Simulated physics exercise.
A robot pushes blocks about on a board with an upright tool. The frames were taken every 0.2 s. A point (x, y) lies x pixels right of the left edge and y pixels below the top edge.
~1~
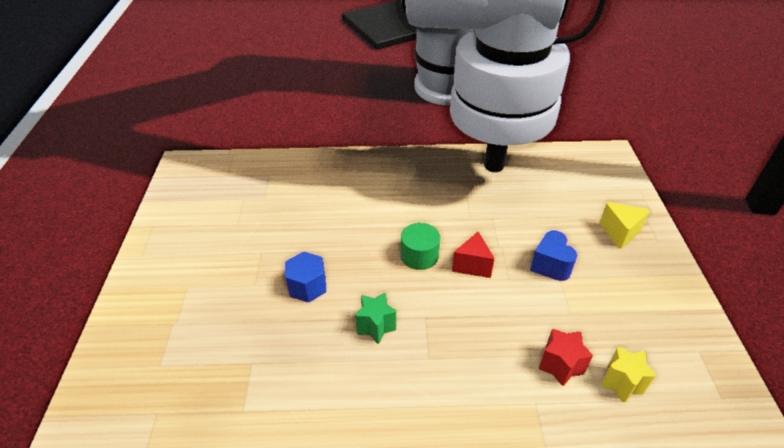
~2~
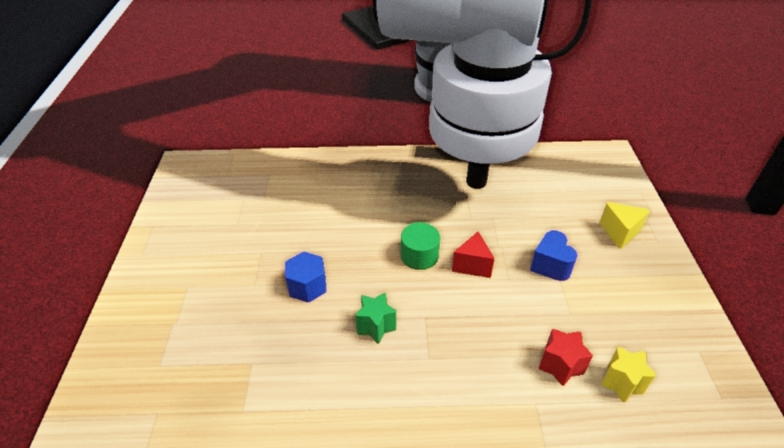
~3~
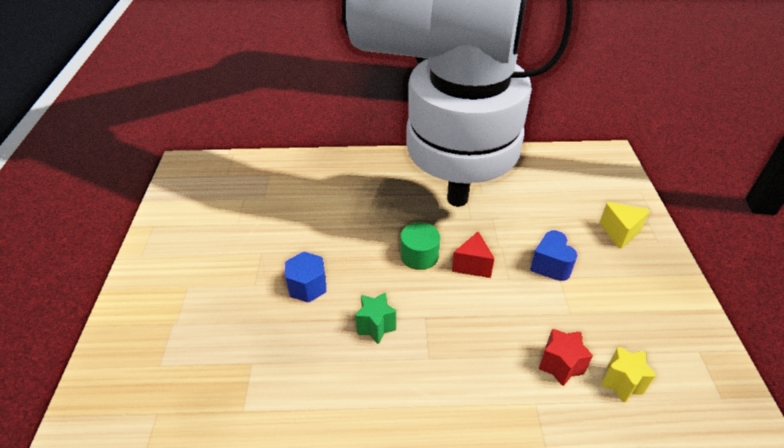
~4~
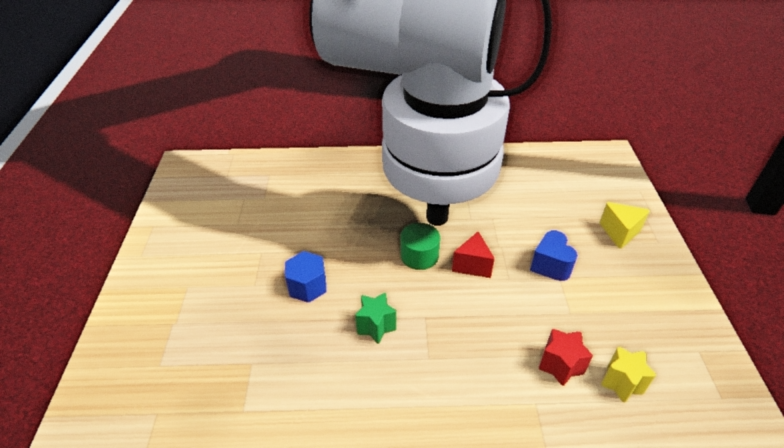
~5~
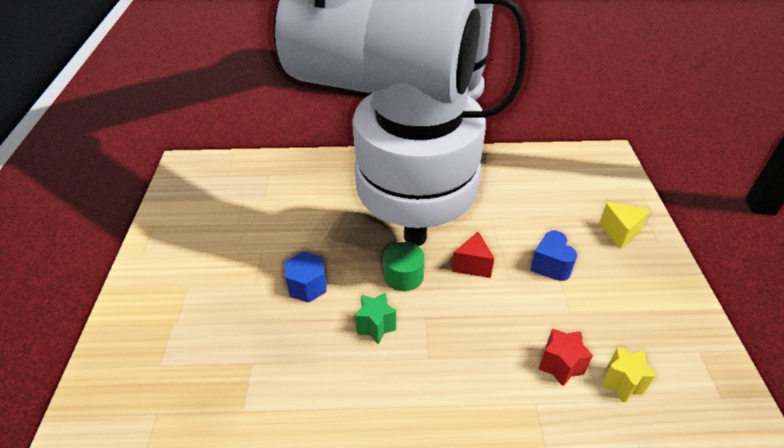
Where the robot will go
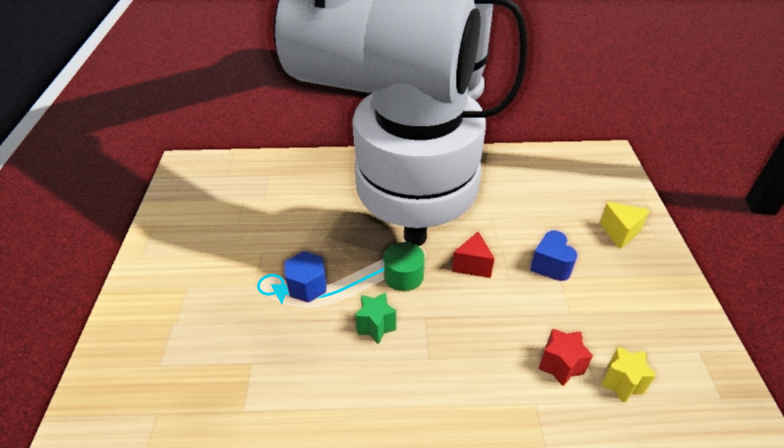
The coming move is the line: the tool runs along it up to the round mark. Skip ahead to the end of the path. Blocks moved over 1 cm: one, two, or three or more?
The count will be 2.
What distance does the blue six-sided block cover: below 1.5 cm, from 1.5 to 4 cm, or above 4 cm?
It moves more than 4 cm.
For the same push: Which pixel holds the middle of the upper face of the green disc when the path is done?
Put as a pixel place, it's (381, 280).
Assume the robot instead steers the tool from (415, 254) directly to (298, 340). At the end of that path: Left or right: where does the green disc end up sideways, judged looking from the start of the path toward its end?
Its sideways move is to the left.
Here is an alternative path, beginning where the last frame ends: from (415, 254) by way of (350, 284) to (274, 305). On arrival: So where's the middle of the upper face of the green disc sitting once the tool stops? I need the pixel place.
Put as a pixel place, it's (381, 279).
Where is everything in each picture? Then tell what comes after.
Tip of the tool (494, 168), middles of tops, blue six-sided block (304, 267), green star-shaped block (375, 307), green disc (421, 236), red triangular piece (476, 247), in the first frame.
Tool (476, 184), nothing pushed, in the second frame.
Tool (457, 201), nothing pushed, in the third frame.
Tool (437, 220), nothing pushed, in the fourth frame.
Tool (415, 240), blue six-sided block (304, 267), green star-shaped block (375, 307), green disc (404, 256), red triangular piece (476, 247), in the fifth frame.
The line goes from (415, 254) over (370, 276) and (320, 297) to (271, 284).
The first path, step by step. One third of the way, tool (368, 262); green disc (383, 279).
Two thirds of the way, tool (317, 283); blue six-sided block (289, 266), turned 25° clockwise; green star-shaped block (377, 310), turned 15° clockwise; green disc (381, 280).
At the end, tool (267, 271); blue six-sided block (250, 247), turned 65° clockwise; green star-shaped block (377, 310), turned 15° clockwise; green disc (381, 280); red triangular piece unmoved.
